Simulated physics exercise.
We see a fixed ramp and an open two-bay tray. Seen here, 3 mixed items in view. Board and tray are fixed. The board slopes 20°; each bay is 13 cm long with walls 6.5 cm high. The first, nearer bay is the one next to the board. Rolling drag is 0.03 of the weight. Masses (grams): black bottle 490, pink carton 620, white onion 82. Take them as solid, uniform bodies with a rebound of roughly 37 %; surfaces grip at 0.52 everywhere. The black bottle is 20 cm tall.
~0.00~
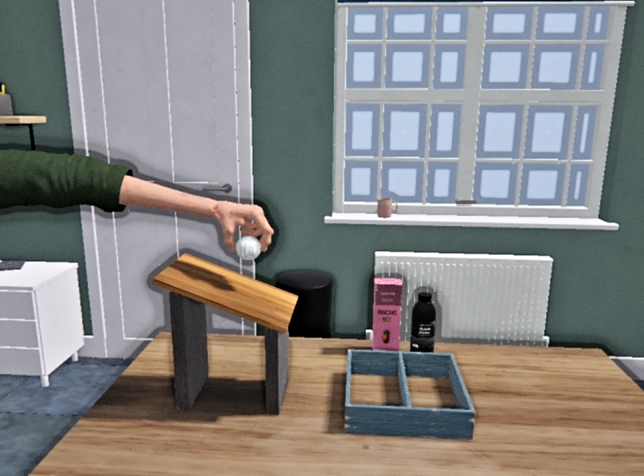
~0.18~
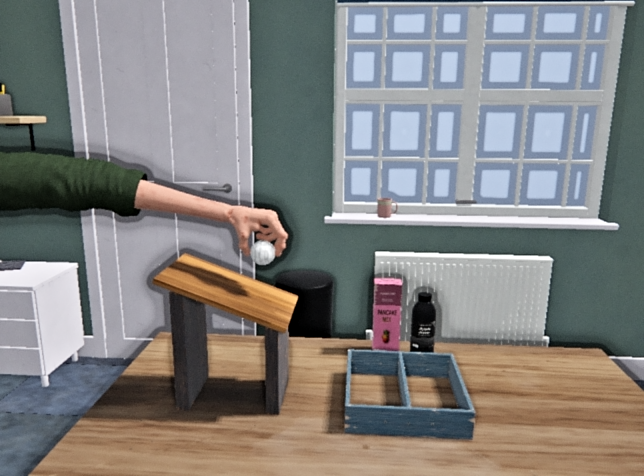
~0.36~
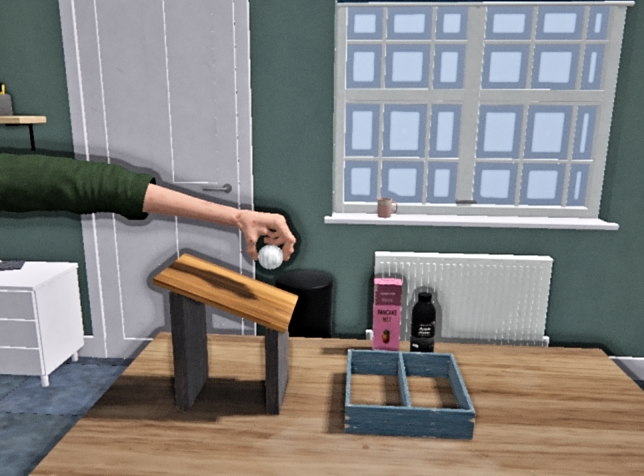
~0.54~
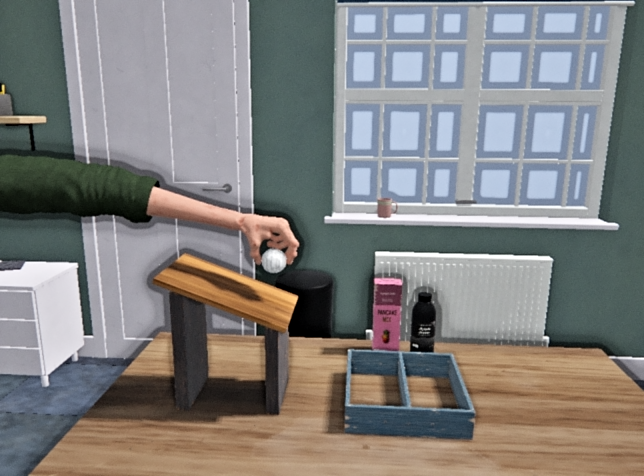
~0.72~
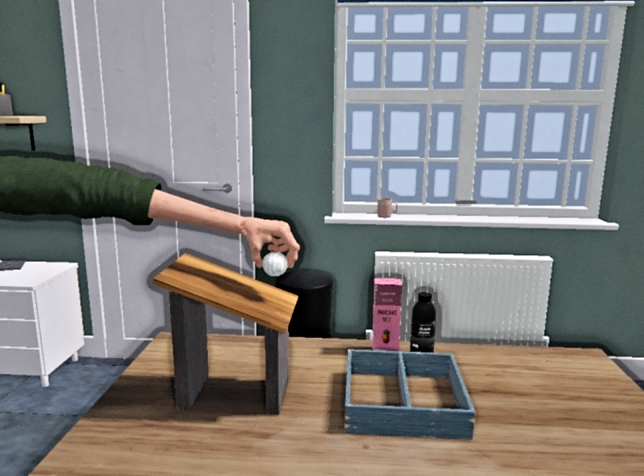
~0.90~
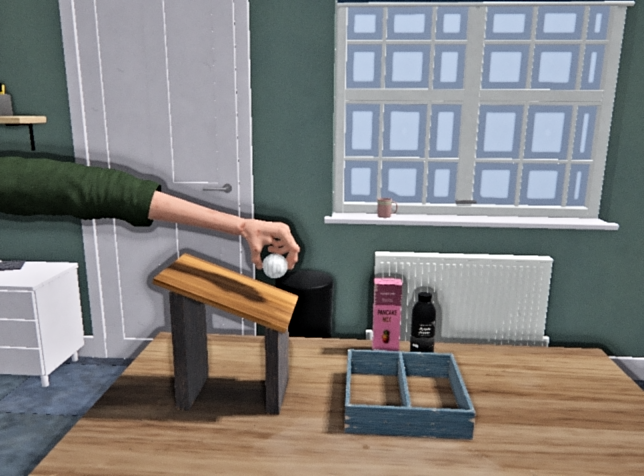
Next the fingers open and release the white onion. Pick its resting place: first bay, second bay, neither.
The answer: Outside the tray.
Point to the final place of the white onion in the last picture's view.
Around (304, 387).
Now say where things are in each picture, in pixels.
In the first picture, 7 cm still to go; white onion (249, 248); black bottle (423, 329).
In the second picture, 4 cm still to go; white onion (263, 252); black bottle (423, 329).
In the third picture, 2 cm still to go; white onion (271, 257); black bottle (423, 329).
In the fourth picture, 1 cm still to go; white onion (274, 260); black bottle (423, 329).
Held still over the board; white onion (275, 264); black bottle (423, 329), in the fifth picture.
Held still over the board; white onion (275, 266); black bottle (423, 329), in the sixth picture.
By 1.20 s, white onion near (290, 297).
By 1.40 s, white onion near (333, 363).
By 1.60 s, it is outside the bays; white onion near (300, 386).
When it is over (2.4 s), it is outside the bays; the bystanders within 4 cm of the start. End places, in pixels of the last picture, white onion near (304, 387).
